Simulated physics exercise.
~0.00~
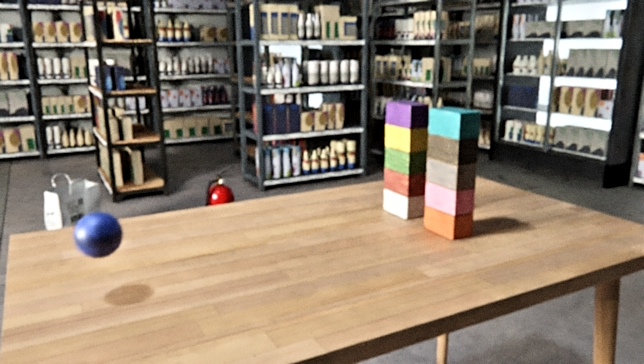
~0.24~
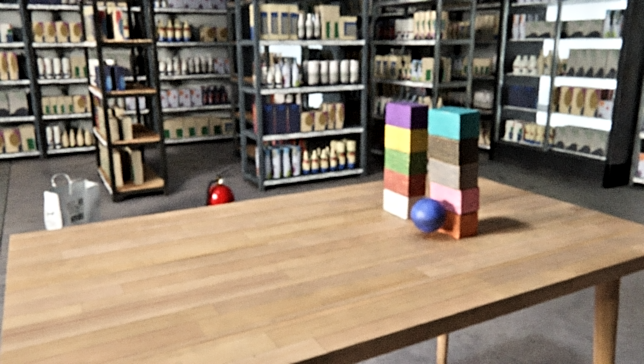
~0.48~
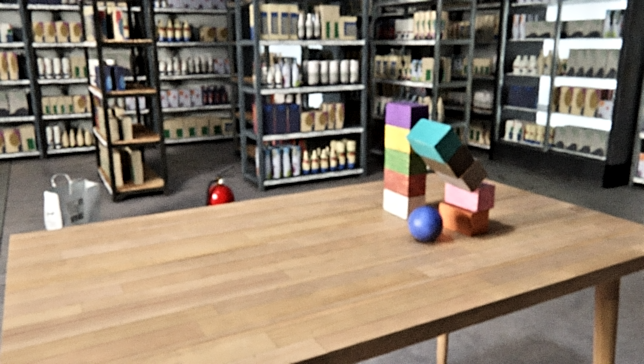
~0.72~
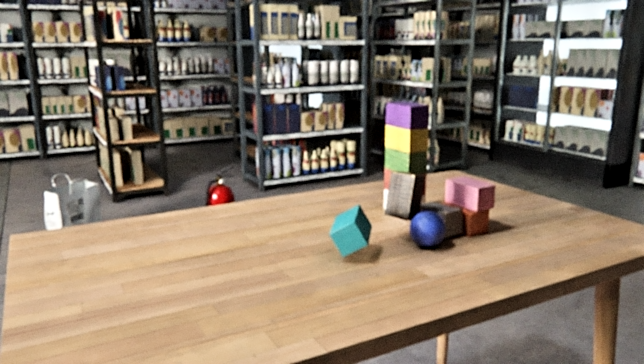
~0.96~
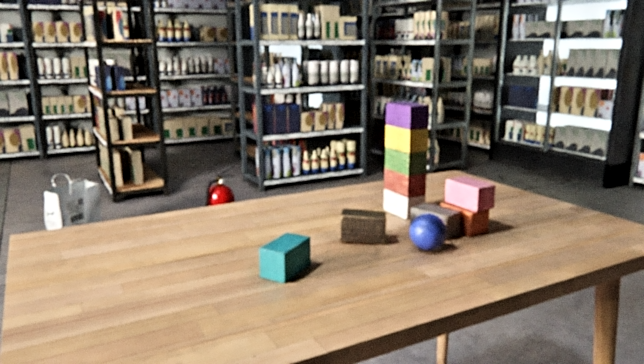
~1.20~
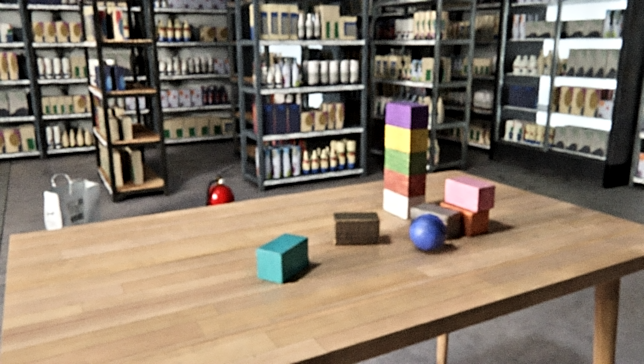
To begin with, a blue ball is in the air above the left side of a wooden table, while two stacks of coloured blocks stand side by side toward the right. The ball flies right and strikes the lower part of the nearer stack. That stack buckles, its turquoise, black and grey blocks tipping left as the ball drops to the tabletop. The turquoise block tumbles farthest left, and the black one lands behind it. Finally, the grey block lies beside the ball, the pink block still rests on the orange one, and the purple-topped stack remains standing.
